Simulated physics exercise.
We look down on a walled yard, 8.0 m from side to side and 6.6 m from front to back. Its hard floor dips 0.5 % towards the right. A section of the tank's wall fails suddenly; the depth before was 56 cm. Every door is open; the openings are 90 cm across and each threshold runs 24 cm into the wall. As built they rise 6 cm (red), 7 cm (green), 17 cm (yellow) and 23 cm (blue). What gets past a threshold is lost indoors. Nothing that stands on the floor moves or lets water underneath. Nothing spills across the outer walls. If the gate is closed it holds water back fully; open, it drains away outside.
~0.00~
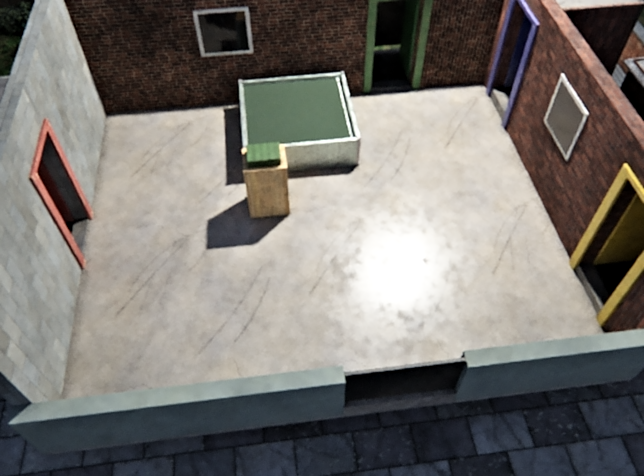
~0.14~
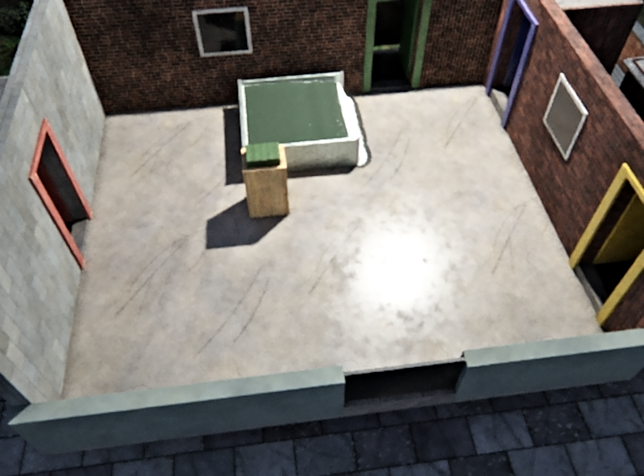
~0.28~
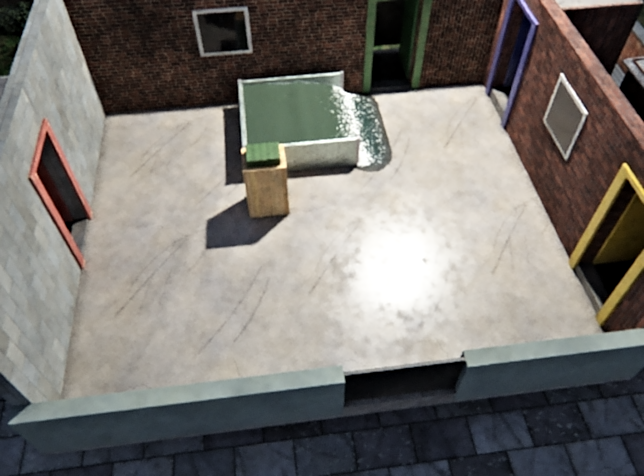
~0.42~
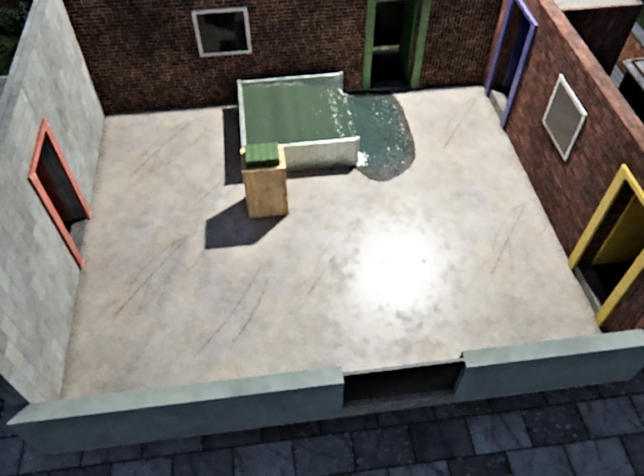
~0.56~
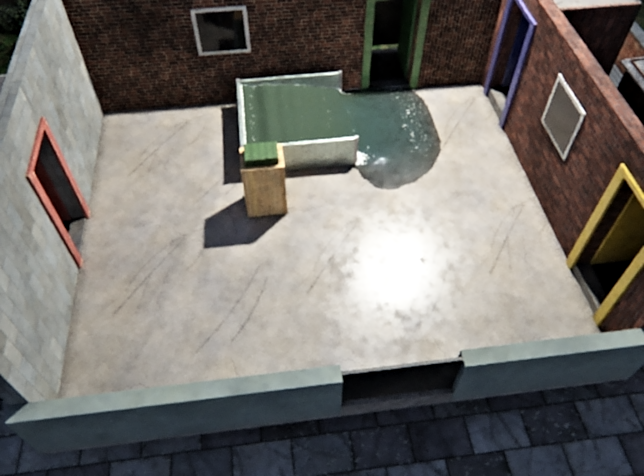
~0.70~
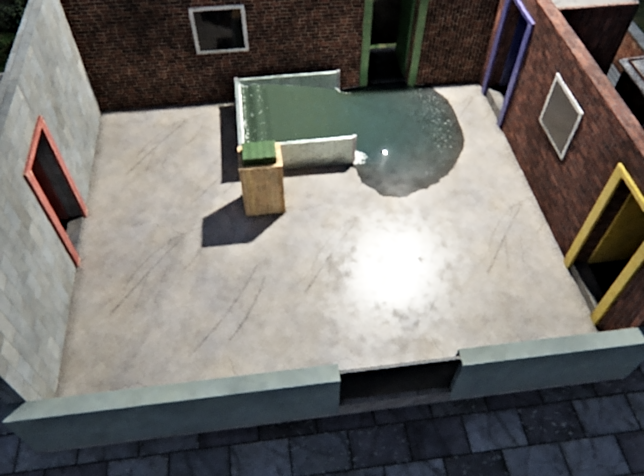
A walled yard with a pale, hard floor is seen from above, the camera almost still apart from a slight drift near the end. A white-walled tank of green water stands near the brick back wall behind a tan block with a green top, with red, green, blue and yellow doorways around. The tank's right side opens, and water pours out, spreading rightward across the floor in a widening, rounded dark-green pool.
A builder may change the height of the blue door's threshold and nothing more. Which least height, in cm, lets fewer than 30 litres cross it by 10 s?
Close to 28 cm is just enough.
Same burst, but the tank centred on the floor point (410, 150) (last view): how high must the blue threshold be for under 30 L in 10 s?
Some 30 cm.
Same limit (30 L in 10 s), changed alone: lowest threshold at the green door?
Roughly 10.5 cm at green.
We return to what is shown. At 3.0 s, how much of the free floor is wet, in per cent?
About 25 per cent.
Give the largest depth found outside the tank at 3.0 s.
Roughly 30 cm.
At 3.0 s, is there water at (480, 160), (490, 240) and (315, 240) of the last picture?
In that order: Flooded, under water, dry.
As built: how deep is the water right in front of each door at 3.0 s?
Depths in cm: Red 0, green 11, yellow 6, blue 29.
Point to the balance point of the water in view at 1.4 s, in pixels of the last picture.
At about (349, 130).
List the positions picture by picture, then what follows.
The first picture shows still water, 56 cm deep, in the tank at (297, 112); the blue door at (508, 69) is dry.
In the second picture, the gap is at (347, 123), the front 0.2 m out at (365, 161); the back of the tank holds 56 cm.
In the third picture, water pours out at (347, 124) and has run 0.7 m, to (388, 150); about 10 cm deep outside, 56 cm at the back.
In the fourth picture, water pours out at (347, 125) and has run 1.2 m, to (410, 147); about 9 cm deep outside, 56 cm at the back.
In the fifth picture, the front is at (436, 141), 1.7 m from the gap at (346, 124); 4.0 m2 of floor is wet, 52 cm left at the back.
In the sixth picture, the gap is at (344, 123), the front 2.2 m out at (458, 134); the back of the tank holds 47 cm; 0.9 m in a straight line remain to the blue door at (504, 68).
After 1.4 s water covers 20 % of the floor, deepest (38 cm) near (477, 85); 30 cm at the blue door, 1 litre in over its 23 cm threshold.
After 3.0 s water covers 25 % of the floor, deepest (30 cm) near (482, 95); 29 cm at the blue door, 61 litres in over its 23 cm threshold.
After 10.0 s water covers 75 % of the floor, deepest (10 cm) near (66, 423); 5 cm at the blue door, 72 litres in over its 23 cm threshold.
At the blue door as built, the water arrived by 1.0 s and peaked near 36 cm at 2.0 s.
Run again over the same 10 s with other heights there, 46 litres in over 25.5 cm, 4 litres over 34 cm. The limit of 30 litres is kept from about 28 cm up.
